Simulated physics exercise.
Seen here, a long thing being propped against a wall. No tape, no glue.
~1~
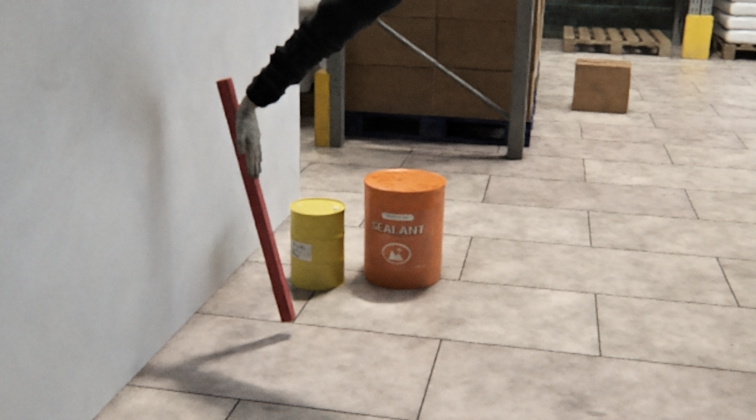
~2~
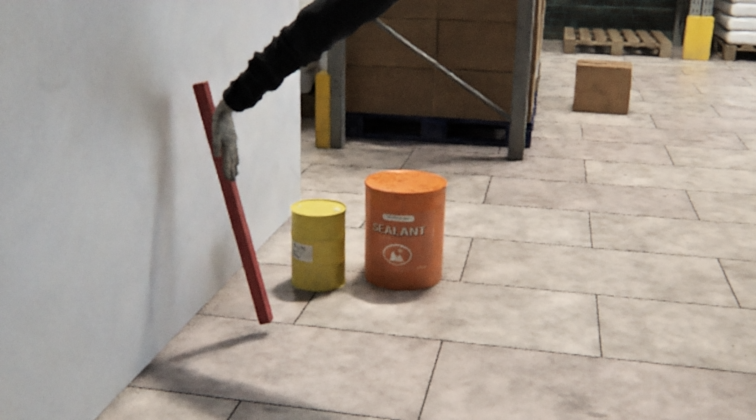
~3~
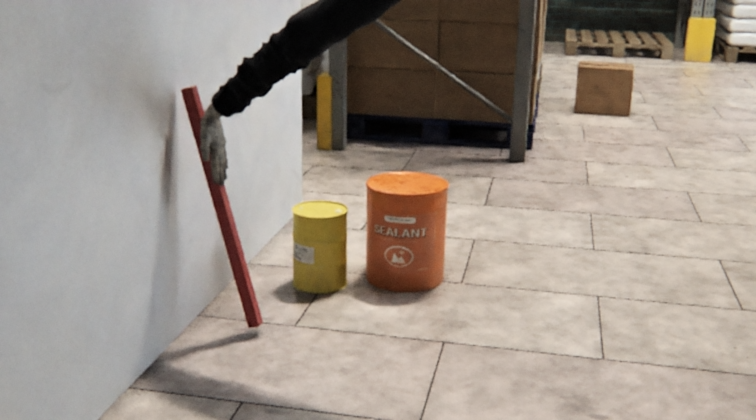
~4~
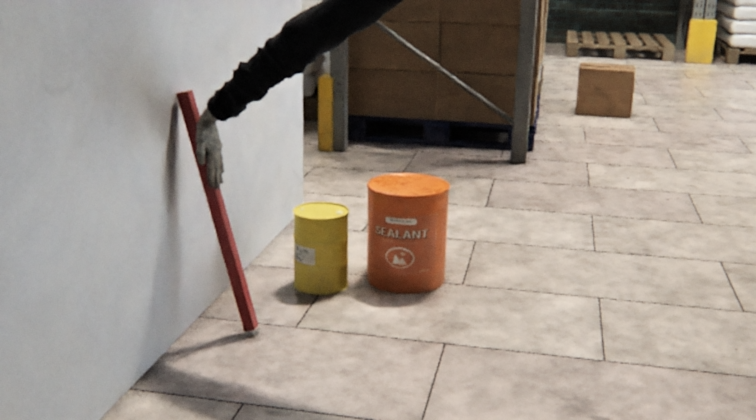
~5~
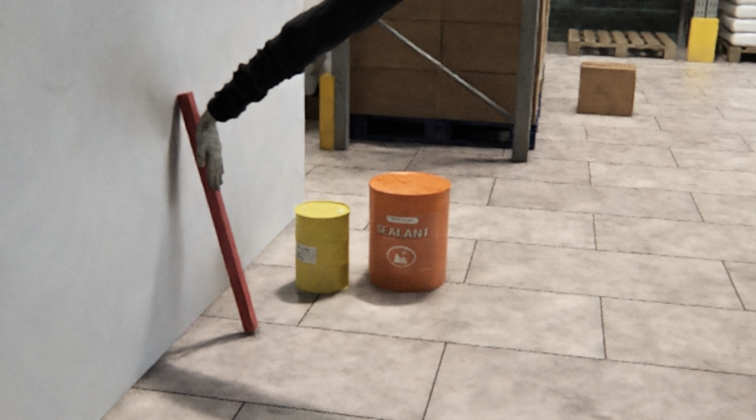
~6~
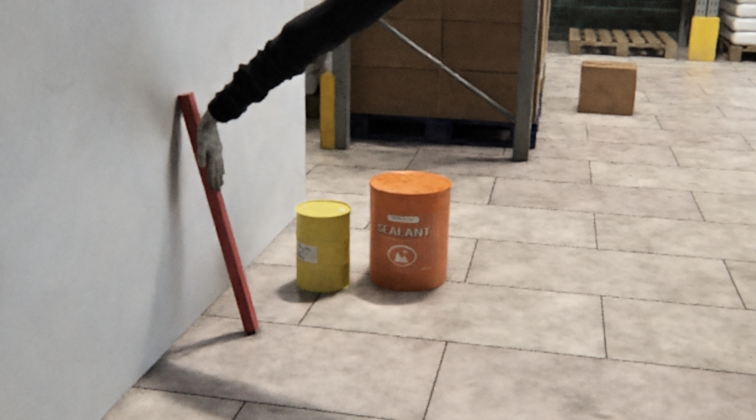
In a warehouse, a gloved hand moving a red pole left and leaning it against a wall, still holding it.
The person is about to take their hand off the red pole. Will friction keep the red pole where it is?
It holds.
Then, 0.60 s later than the last frame, all is still.
Then, 1.20 s later than the last frame, red pole resting near (220, 216).
When it is over, all 3 as before. End places, in pixels of the last picture, red pole near (220, 216). The pole remains leaning.
